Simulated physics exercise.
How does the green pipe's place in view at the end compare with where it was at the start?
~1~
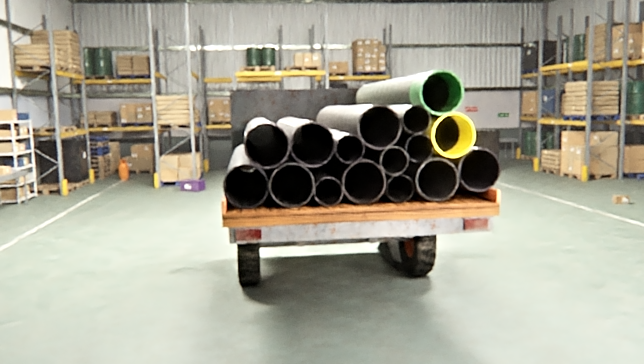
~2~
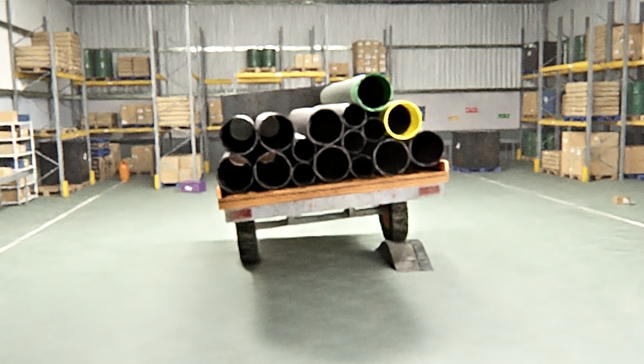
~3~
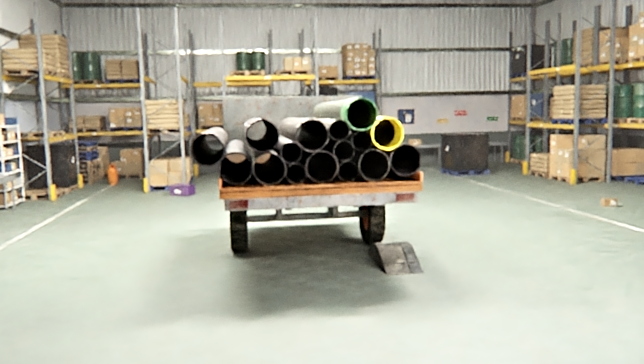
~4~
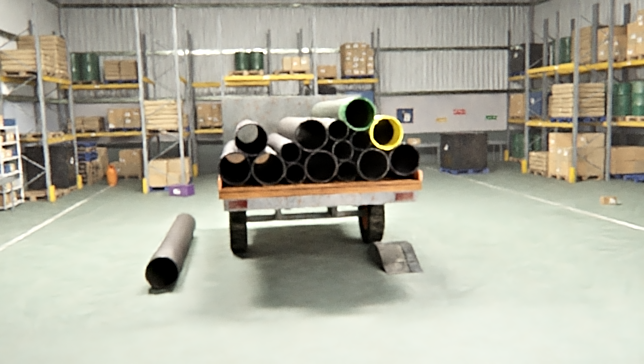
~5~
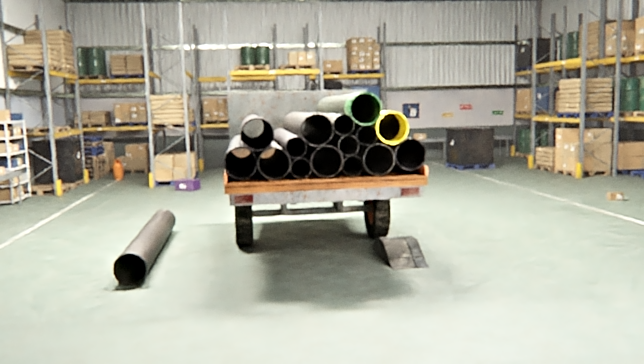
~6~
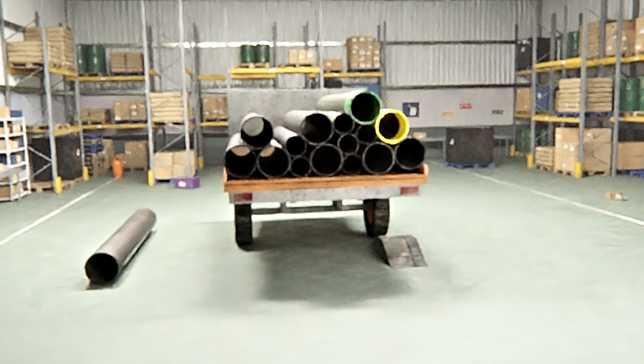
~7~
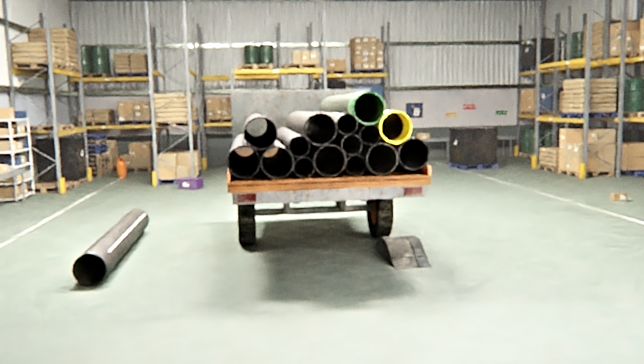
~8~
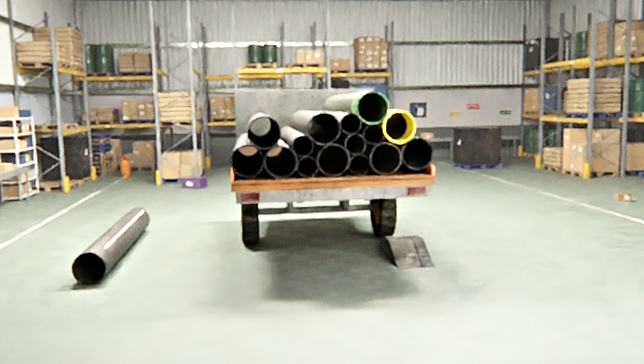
It ends up further left and a little lower in view than at the start, still resting on top of other pipes on the trailer.
